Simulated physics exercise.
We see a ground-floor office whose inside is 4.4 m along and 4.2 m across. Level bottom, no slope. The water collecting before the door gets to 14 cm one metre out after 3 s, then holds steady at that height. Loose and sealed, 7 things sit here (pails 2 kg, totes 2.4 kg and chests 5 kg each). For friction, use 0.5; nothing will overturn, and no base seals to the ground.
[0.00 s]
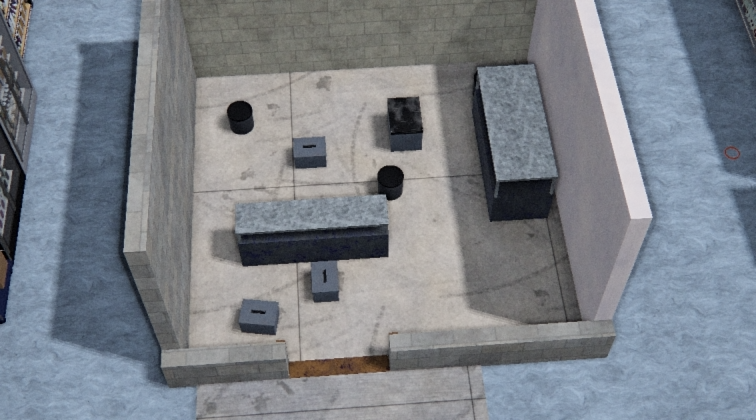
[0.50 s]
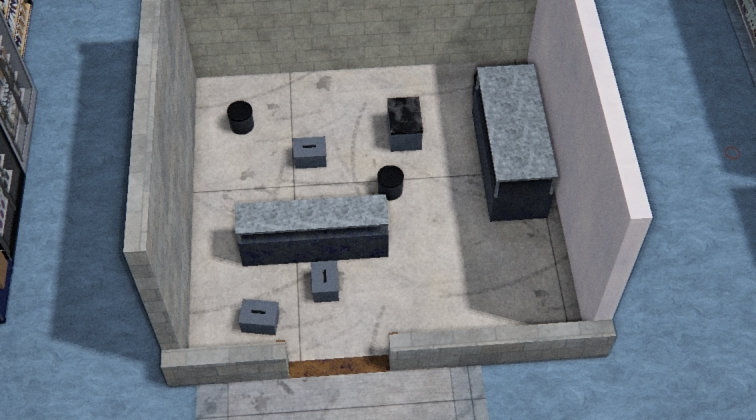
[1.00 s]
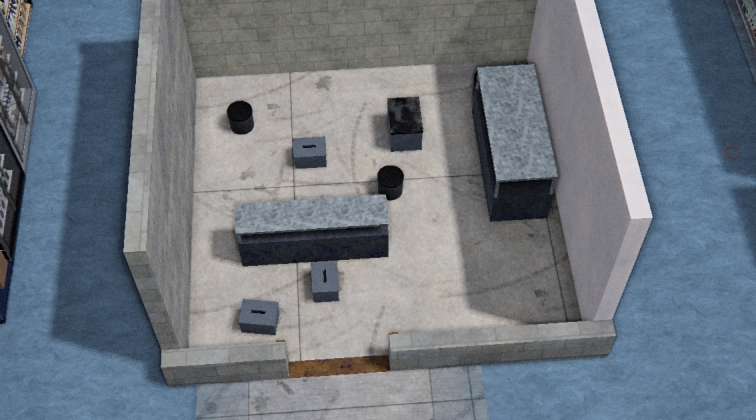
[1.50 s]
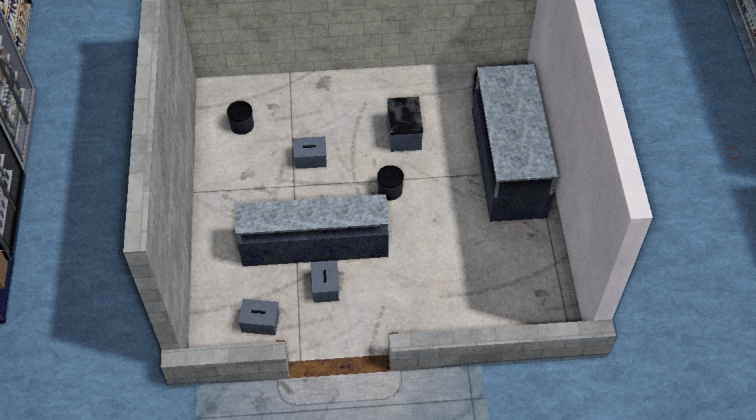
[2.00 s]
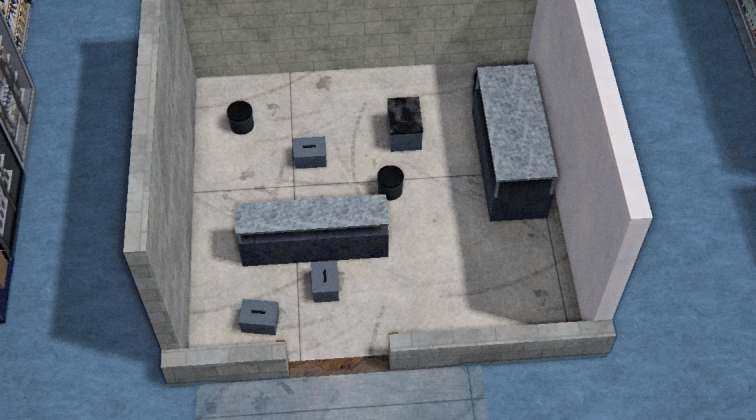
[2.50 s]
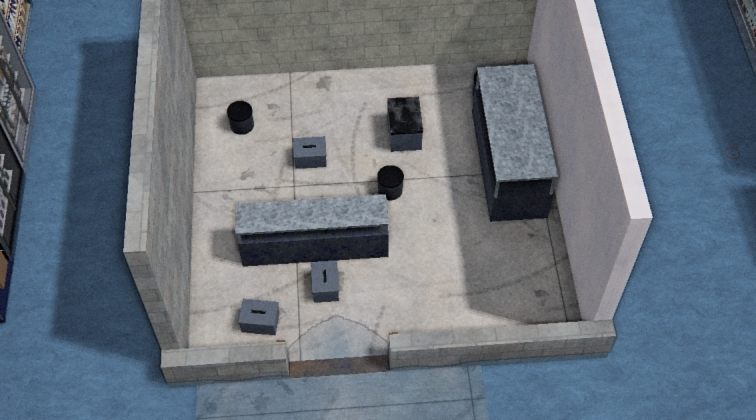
Blue water creeps over the pale slab outside the doorway of a small roofless room, seen from high above the front by a still camera. Inside stand a long dark grey block at centre, another along the right wall, small grey boxes and black round containers. The water darkens the slab, crosses the brown threshold and spreads a small patch inside, while the objects stay put.
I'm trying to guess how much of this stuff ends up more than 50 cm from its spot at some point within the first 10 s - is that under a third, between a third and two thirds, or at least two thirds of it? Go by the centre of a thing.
Few: Short of a third.
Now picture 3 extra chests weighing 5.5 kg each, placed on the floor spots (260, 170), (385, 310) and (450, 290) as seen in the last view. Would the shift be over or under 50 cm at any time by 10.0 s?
In turn: Within the mark, beyond the mark, beyond the mark.
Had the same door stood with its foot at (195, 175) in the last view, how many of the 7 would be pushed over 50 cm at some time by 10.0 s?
4.
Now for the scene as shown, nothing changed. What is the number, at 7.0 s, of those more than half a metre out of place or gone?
I make it 1.
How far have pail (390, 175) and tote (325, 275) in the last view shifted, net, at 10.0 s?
0 cm, 200 cm.
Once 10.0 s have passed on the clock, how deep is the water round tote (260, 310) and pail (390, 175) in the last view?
About 8 and 1 cm.
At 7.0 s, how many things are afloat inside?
At that time, 2.
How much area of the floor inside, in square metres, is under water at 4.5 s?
Some 4.0 m2 of it.
After 3.5 s 0 of 7 are over 50 cm from their spots; 0 afloat.
After 4.5 s 0 of 7 are over 50 cm from their spots; 1 afloat.
After 7.0 s 1 of 7 are over 50 cm from their spots; 2 afloat.
After 10.0 s 2 of 7 are over 50 cm from their spots, and 2 have been at some point; 2 afloat.
